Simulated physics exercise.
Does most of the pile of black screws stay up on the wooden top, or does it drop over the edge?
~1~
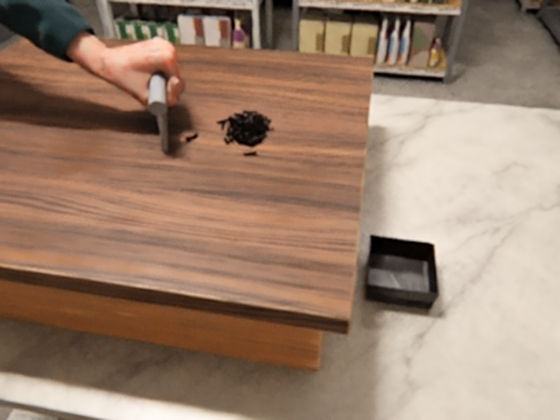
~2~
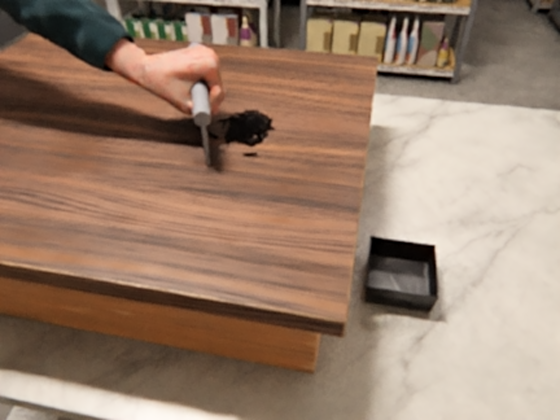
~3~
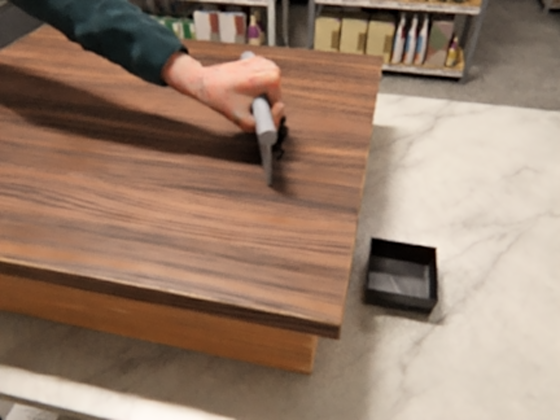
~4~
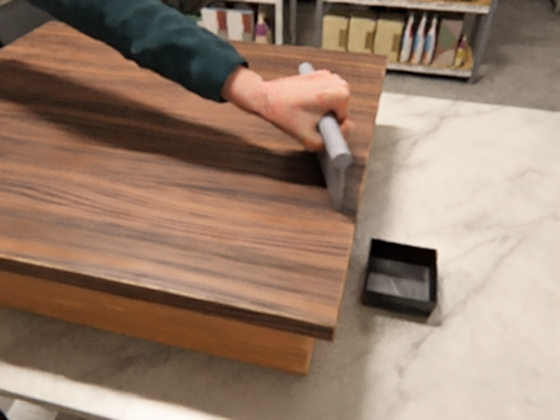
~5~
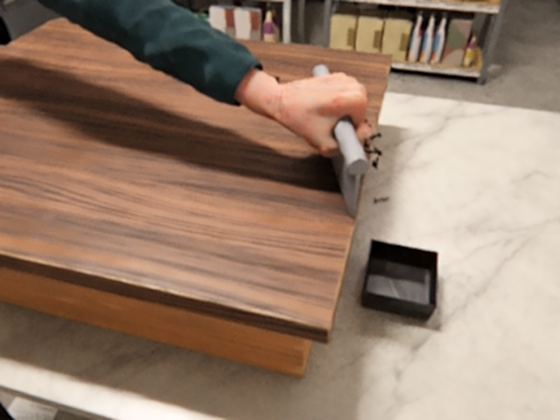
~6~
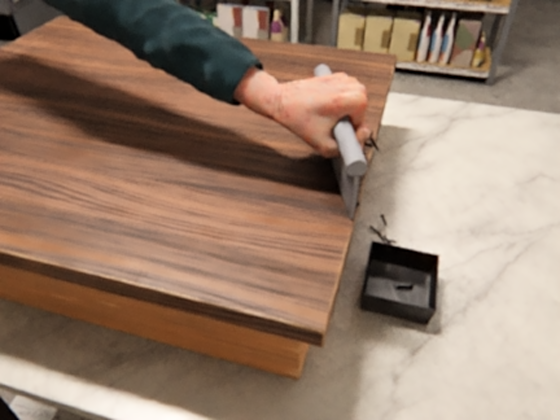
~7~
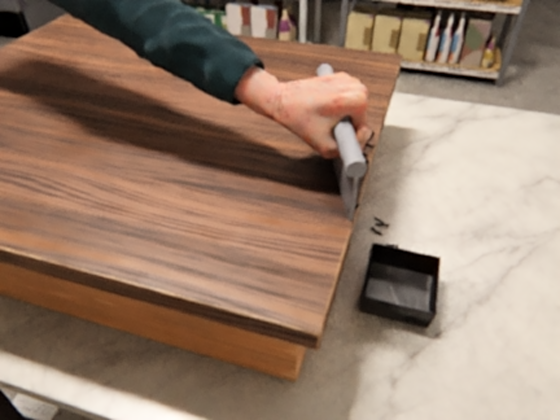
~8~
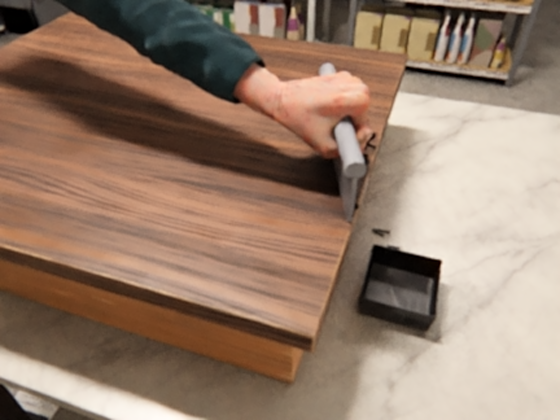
Most of the pile stays up on the wooden top by the scraper. Only a few screws drop over the edge, and they end up on the marble beside the tin, which is left empty.
At first, a hand in a dark green sleeve holds a grey scraper to the left of a small pile of black screws on a wood-grained top. The scraper slides right, reaches the pile and sweeps it along, with the hand soon hiding most of it. It stops at the right edge, above a black tin on the pale marble surface. A few screws spill over the edge and tumble down near the tin. At the end, the hand is still, the tin is empty, a few screws lie just beyond it, and most remain on top.
